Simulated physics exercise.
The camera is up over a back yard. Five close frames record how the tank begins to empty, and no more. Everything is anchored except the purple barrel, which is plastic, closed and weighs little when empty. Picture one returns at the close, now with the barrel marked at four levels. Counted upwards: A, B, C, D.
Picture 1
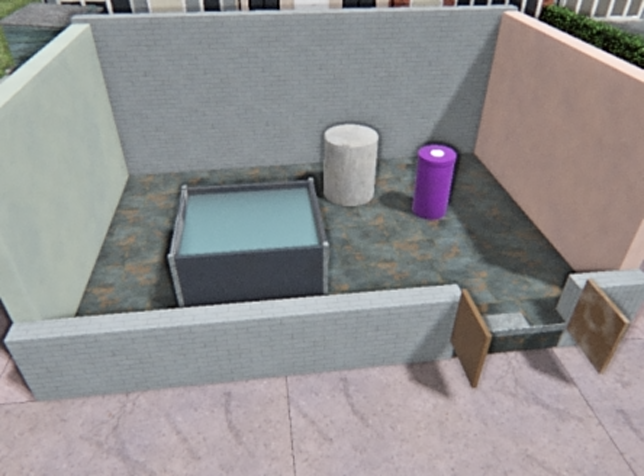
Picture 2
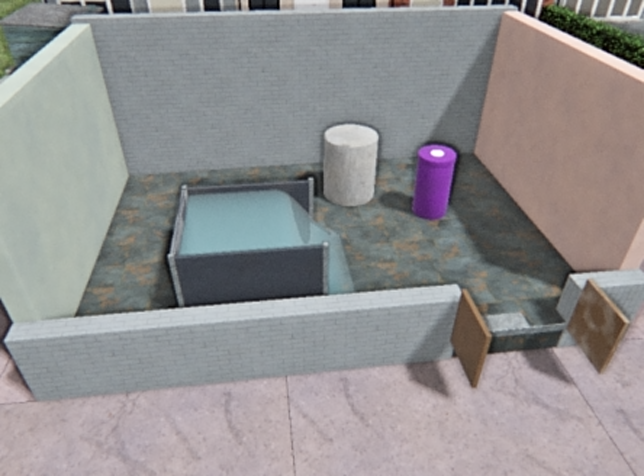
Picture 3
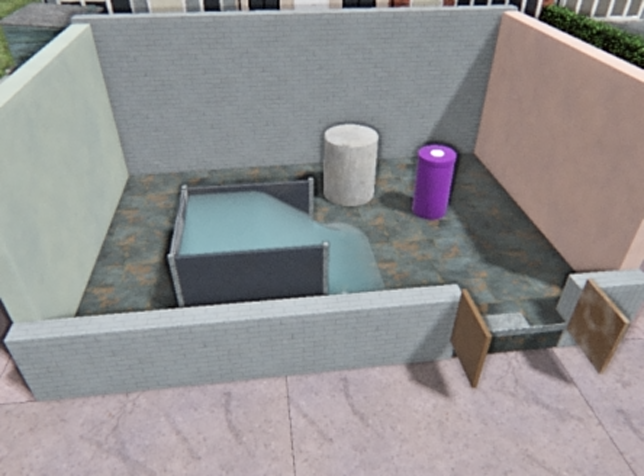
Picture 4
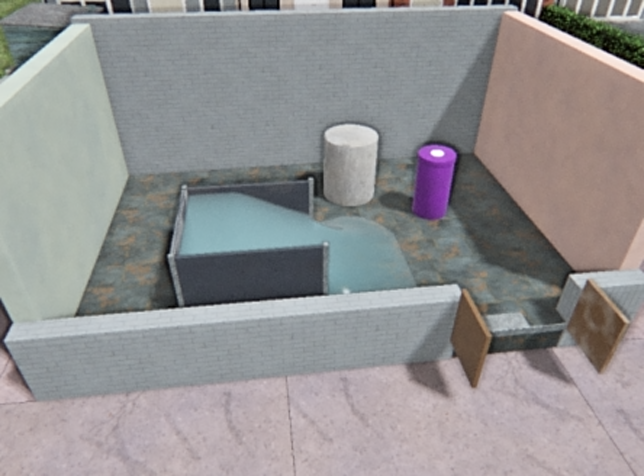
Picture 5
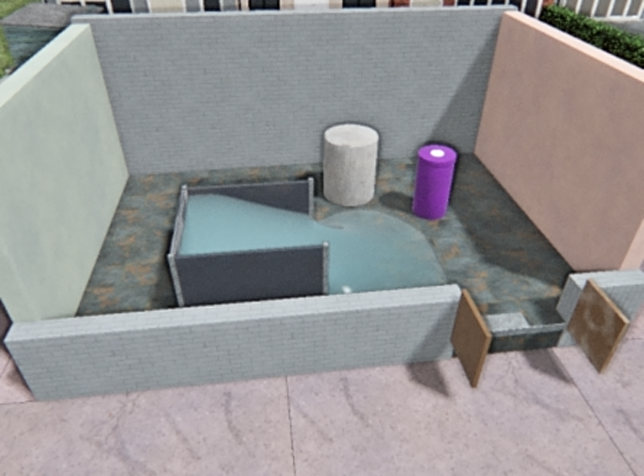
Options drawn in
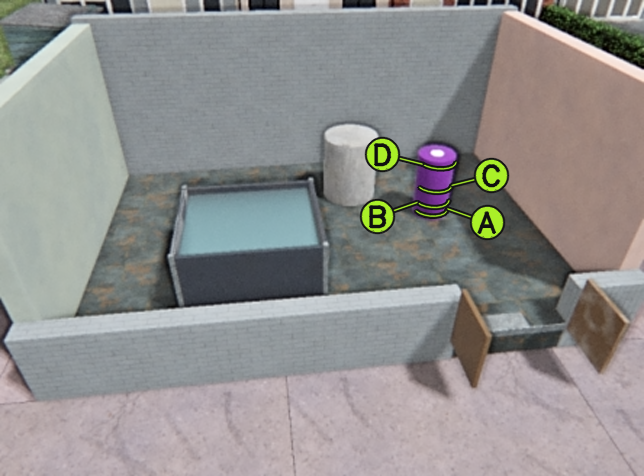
A walled back yard is seen from above, with a grey brick wall behind, a pale green wall at left, a pink wall at right and a low front wall with an open wooden gate. A dark square tank of blue-green water sits left of a pale grey cylinder and a purple barrel. The tank's right side opens and water spreads rightward across the mottled ground while everything else, camera included, stays still.
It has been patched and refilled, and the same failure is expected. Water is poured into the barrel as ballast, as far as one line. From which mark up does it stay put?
The limit is C.
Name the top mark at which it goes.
That would be B.
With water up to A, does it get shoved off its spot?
Yes, that goes wrong.
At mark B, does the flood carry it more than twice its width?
No, it does not.
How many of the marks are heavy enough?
Two.
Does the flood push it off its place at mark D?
No, not at all.
On the marked copy, A at (435, 216); B at (436, 207); C at (439, 192); D at (443, 168); from the bottom up A, B, C, D.
Choosing A, it is pushed about 6 times its own width away.
Choosing B, it is pushed about its own width away.
Choosing C, it does not move.
Choosing D, it does not move.
